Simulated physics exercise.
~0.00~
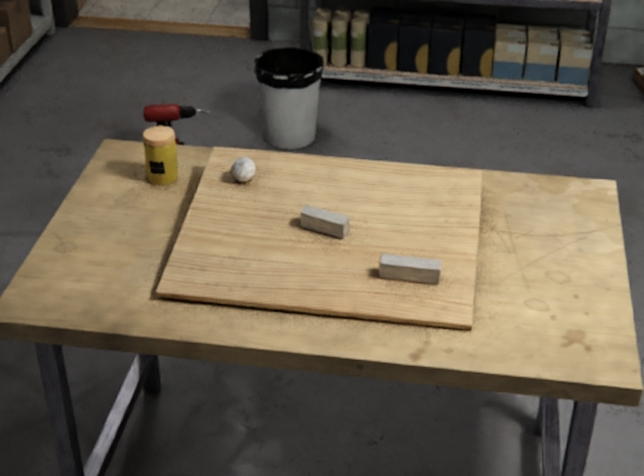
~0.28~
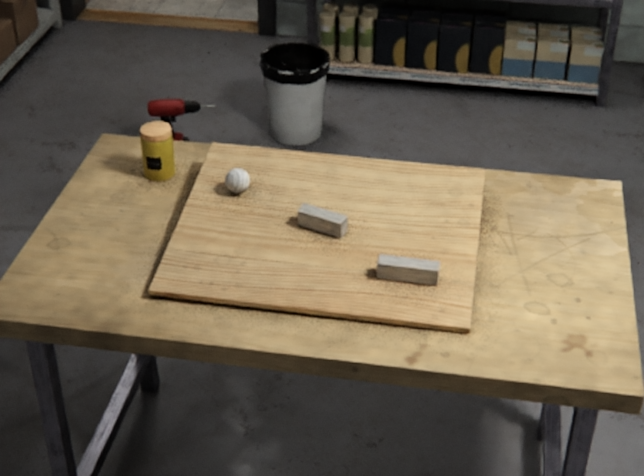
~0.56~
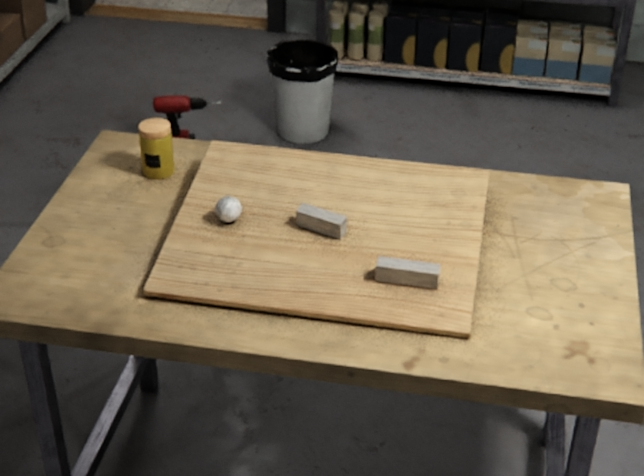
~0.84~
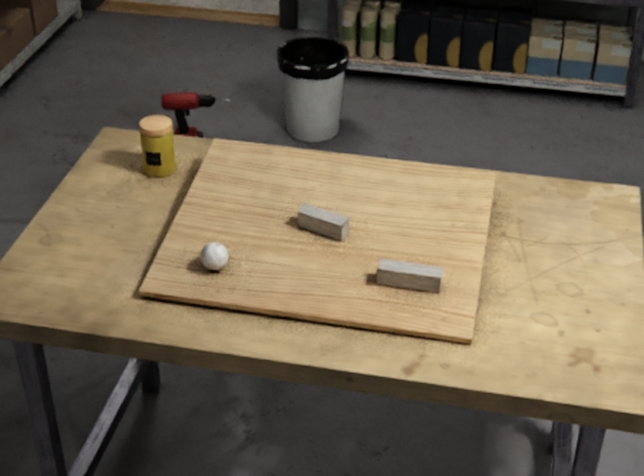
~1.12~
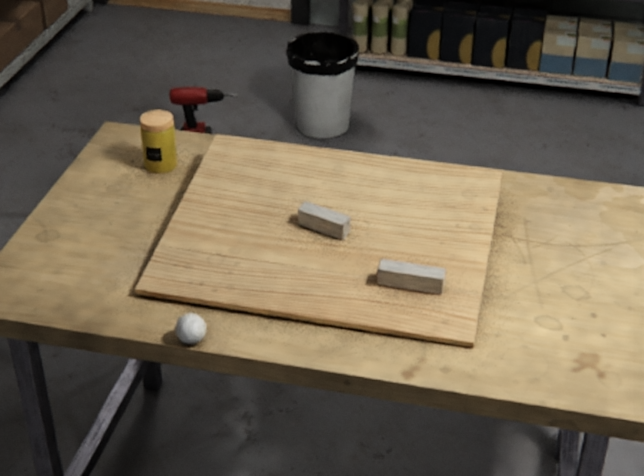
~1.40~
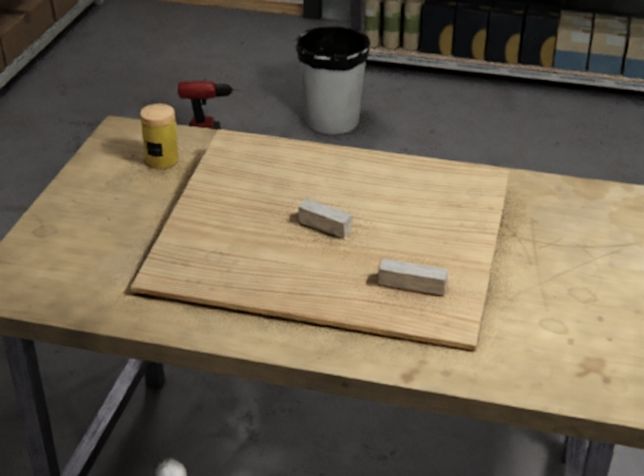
A large wooden workbench stands in a workshop, seen from above and in front, with a tilted wooden board on it carrying two grey blocks. A yellow jar with a pale lid sits at the back left of the bench, while a red drill, a white bin and stocked shelves are visible behind. A small white ball-like object starts near the board's far left corner and rolls toward the viewer, drifting slightly left and missing both blocks. It leaves the board's near edge, crosses the bench front and drops toward the floor, while the jar stays put.
